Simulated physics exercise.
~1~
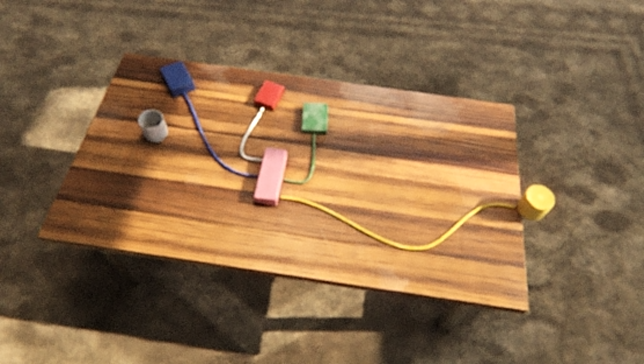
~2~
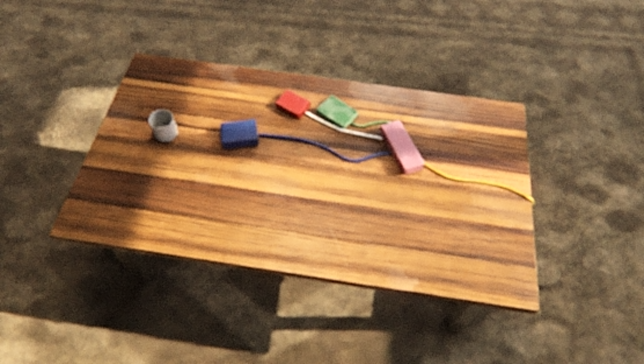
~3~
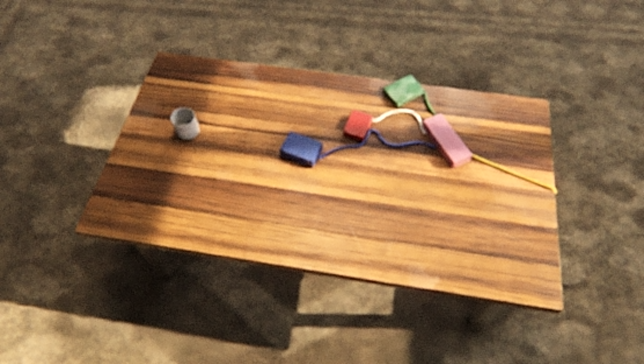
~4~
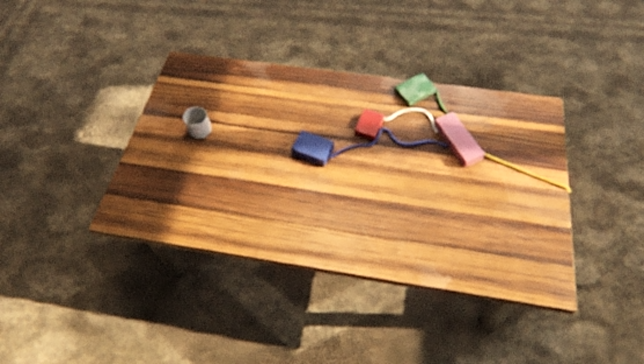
A yellow speaker drops off the table's right edge, dragging the cabled strip and devices rightward.
